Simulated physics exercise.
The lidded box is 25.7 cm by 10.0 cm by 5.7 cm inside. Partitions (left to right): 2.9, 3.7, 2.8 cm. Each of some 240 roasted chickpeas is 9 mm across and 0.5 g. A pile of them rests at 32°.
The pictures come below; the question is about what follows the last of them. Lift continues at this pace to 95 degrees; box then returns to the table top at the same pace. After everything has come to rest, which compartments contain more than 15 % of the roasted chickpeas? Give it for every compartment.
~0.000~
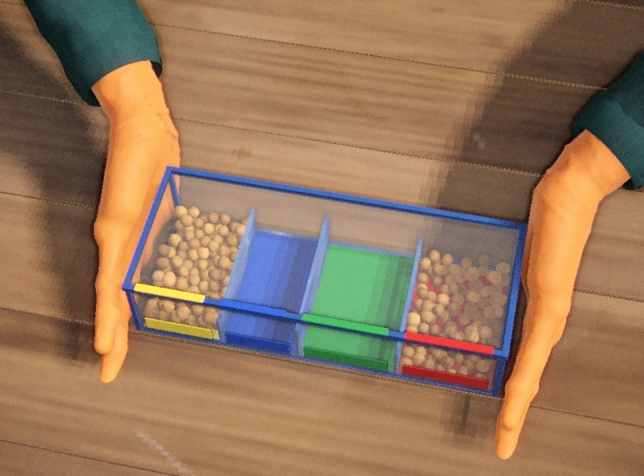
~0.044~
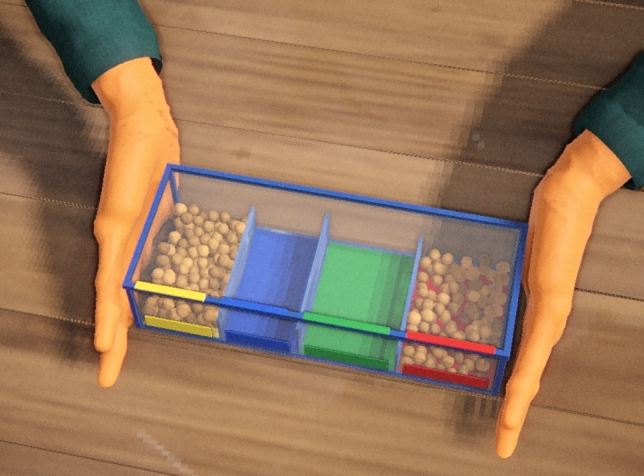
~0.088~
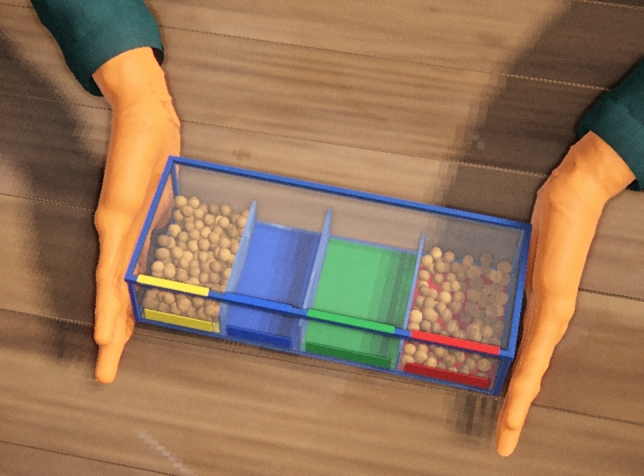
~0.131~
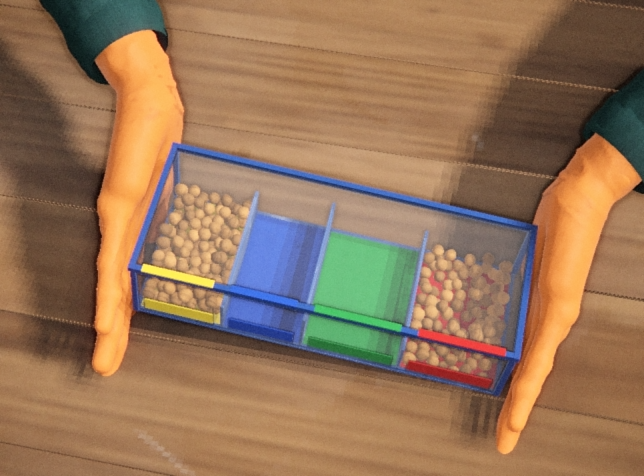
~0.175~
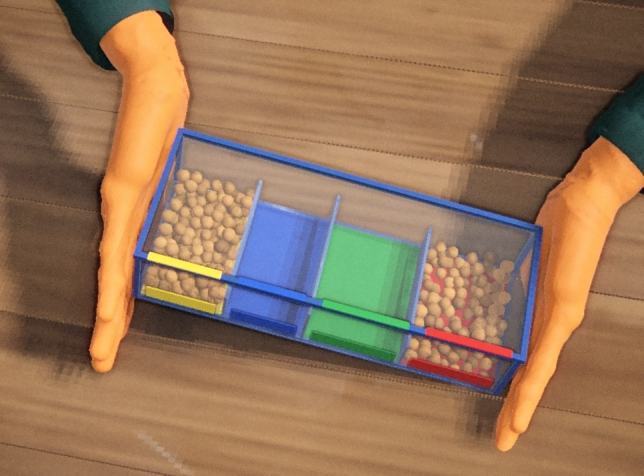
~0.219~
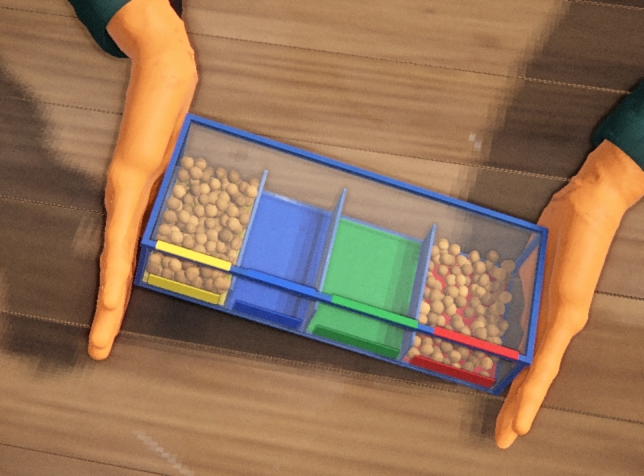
Red: More than 15 %, blue: Not more than 15 %, green: Not more than 15 %, yellow: Not more than 15 %.
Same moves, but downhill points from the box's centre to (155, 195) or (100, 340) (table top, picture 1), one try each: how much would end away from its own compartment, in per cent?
The share comes to about 35 in a hundred, then about 35 in a hundred.
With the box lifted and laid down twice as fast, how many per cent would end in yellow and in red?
Result: Yellow = 0 %; red = 85 %.
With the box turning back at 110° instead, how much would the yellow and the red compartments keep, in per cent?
Result - yellow at 0 percent, red at 95 percent.
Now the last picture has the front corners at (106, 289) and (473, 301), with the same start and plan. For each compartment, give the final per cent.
Final shares, in per cent - red: 5, blue: 5, green: 10, yellow: 85.
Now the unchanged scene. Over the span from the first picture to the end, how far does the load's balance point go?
10.0 cm or thereabouts.
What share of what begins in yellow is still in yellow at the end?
That compartment keeps close to 10 per cent of its own pieces.
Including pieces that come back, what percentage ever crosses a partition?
50 per cent or so.
After 1.11 s, tilt 95 degrees; red 50 %, blue 15 %, green 5 %, yellow 35 %.
After 1.70 s, tilt 42 degrees; red 85 %, blue 5 %, green 5 %, yellow 5 %.
Then, at 2.34 s, tilt 0 degrees; red 85 %, blue 5 %, green 5 %, yellow 5 %.
By 2.9 s all is still; red 85 %, blue 5 %, green 5 %, yellow 5 %.
